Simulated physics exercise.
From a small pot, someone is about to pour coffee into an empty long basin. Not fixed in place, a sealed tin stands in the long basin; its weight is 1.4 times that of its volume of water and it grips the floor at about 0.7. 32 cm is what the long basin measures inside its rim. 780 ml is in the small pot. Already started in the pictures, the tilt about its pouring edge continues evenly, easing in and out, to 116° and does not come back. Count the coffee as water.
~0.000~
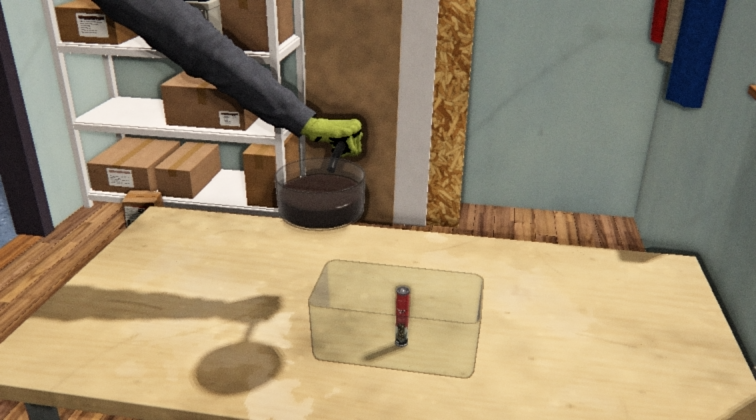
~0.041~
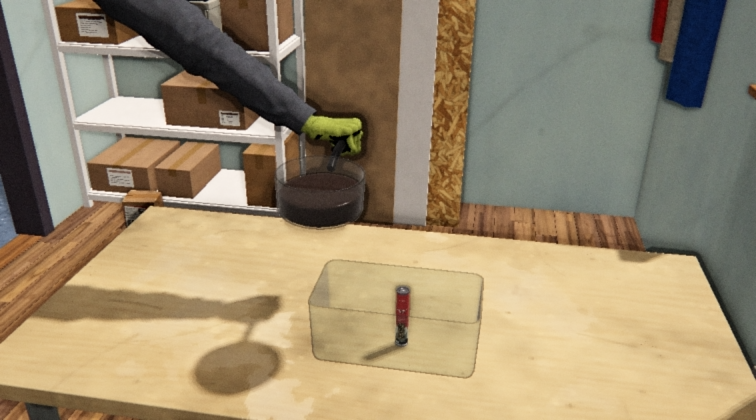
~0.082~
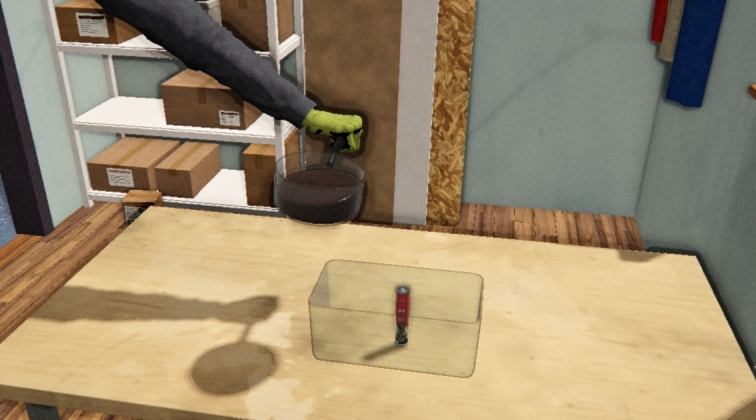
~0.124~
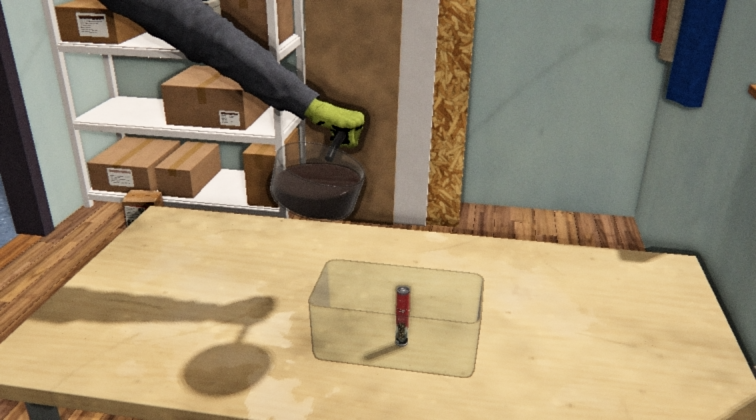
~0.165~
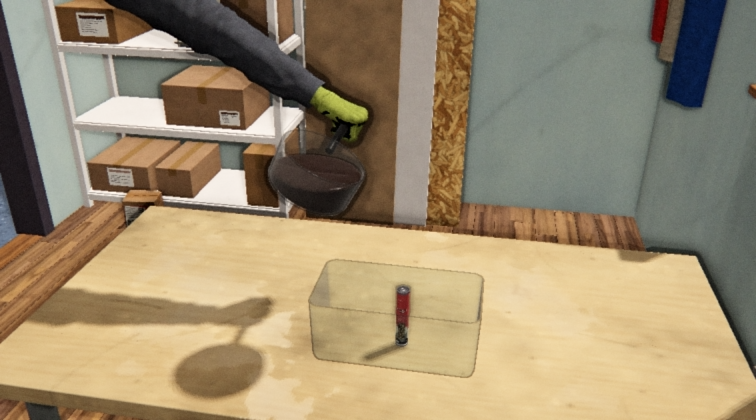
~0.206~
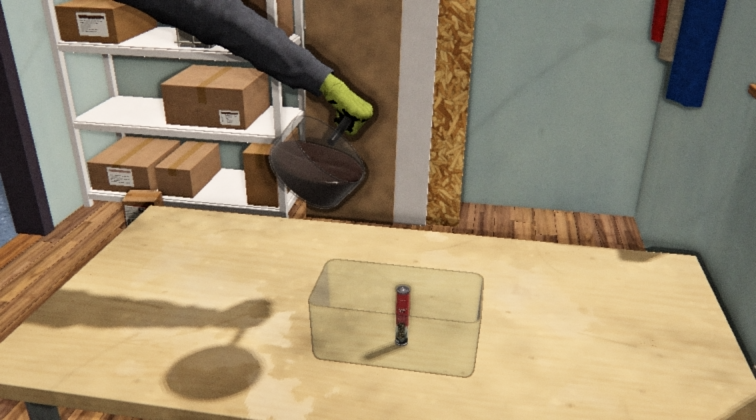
In this clip, a green-gloved hand holds a small clear pot of dark coffee above a wooden table, behind an open basin containing a red object, then steadily tilts the pot to the right, its left side rising.
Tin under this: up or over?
I expect it to overbalance.
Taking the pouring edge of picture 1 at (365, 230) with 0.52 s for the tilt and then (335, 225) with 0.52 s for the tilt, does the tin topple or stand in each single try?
Trial 1 - tin stays standing; trial 2 - tin tips.
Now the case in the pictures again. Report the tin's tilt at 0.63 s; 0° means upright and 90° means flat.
Near 0° from upright.
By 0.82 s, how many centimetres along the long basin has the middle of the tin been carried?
Its middle sits about 2 cm from the start.
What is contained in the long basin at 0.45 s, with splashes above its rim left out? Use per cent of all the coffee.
At that time the basin holds about 0 per cent of the liquid.
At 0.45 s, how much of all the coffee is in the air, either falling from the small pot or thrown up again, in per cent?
It comes to roughly 60 per cent.
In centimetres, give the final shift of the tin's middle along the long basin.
Net tin displacement: Roughly 8.5 cm.
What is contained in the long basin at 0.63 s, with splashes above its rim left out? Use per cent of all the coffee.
I reckon close to 60 per cent.
Then, 0.45 s in, the tilt is 111° and 40 per cent is still to pour; the tin stands where it began.
Then, 0.63 s in, the tilt is 116° and 3 per cent is still to pour; the tin stands where it began.
Then, 0.82 s in, the tilt is 116° and 0 per cent is still to pour; the tin leans 10°.
Then, 1.02 s in, the tilt is 116° and 1 per cent is still to pour; the tin leans 49°.
Finally, the tin lies on its side.
